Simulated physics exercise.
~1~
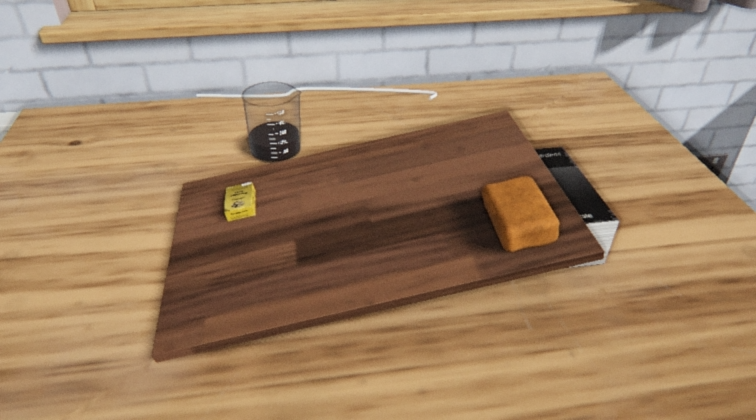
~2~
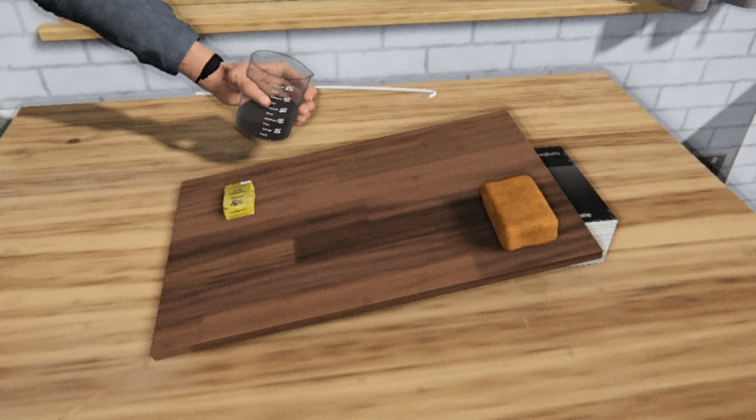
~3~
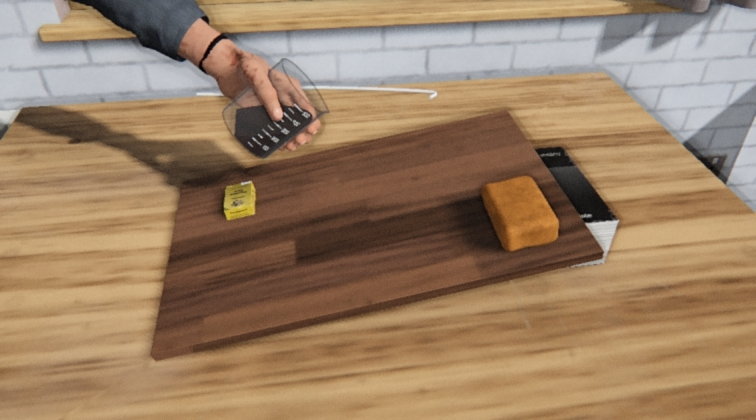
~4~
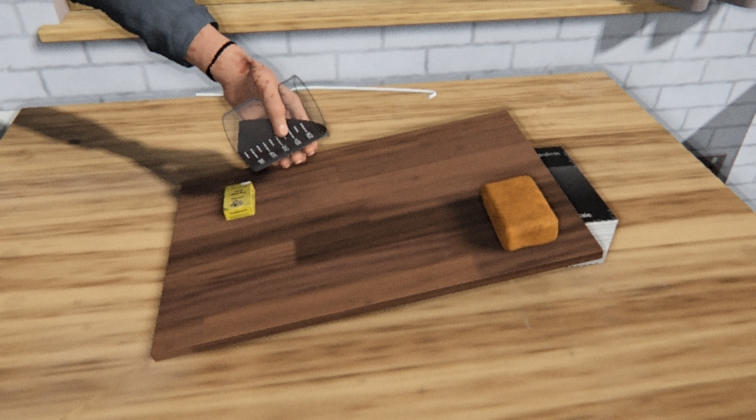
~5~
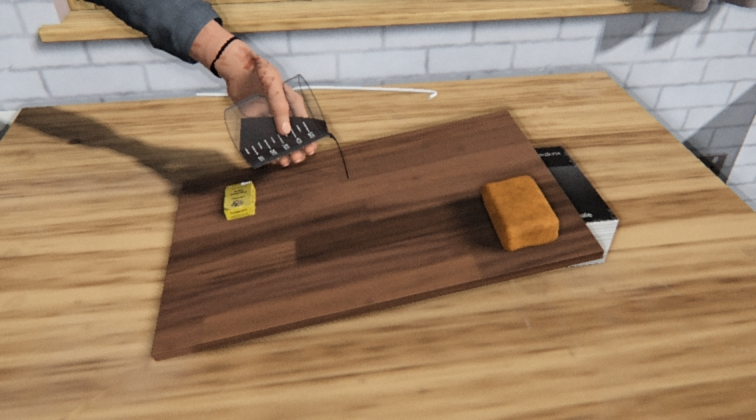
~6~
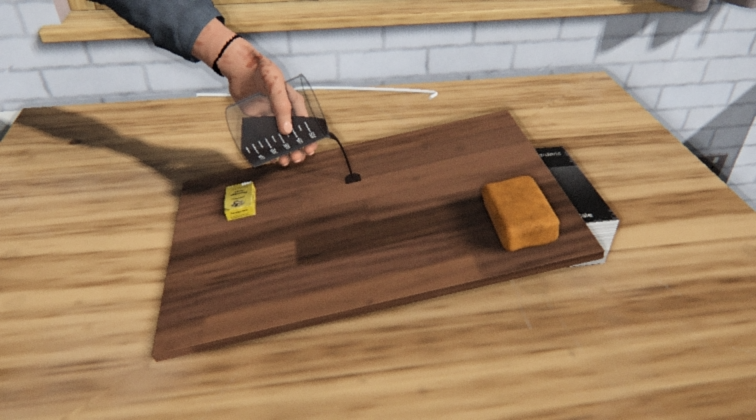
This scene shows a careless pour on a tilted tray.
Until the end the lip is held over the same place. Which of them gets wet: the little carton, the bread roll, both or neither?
Item by item: Little carton - wet, bread roll - dry.
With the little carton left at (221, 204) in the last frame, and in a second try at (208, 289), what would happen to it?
First it is reached, then it remains untouched.
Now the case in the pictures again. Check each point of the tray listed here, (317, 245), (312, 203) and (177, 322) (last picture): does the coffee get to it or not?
First spot: Missed; second: Touched; third: Missed.
Next, it runs down to the left; the little carton is clear of it; the bread roll is clear of it.
After that, it runs down to the left and off the end; the little carton is in it; the bread roll is clear of it.
Finally, it runs down to the left and off the end; the little carton is in it; the bread roll is clear of it.
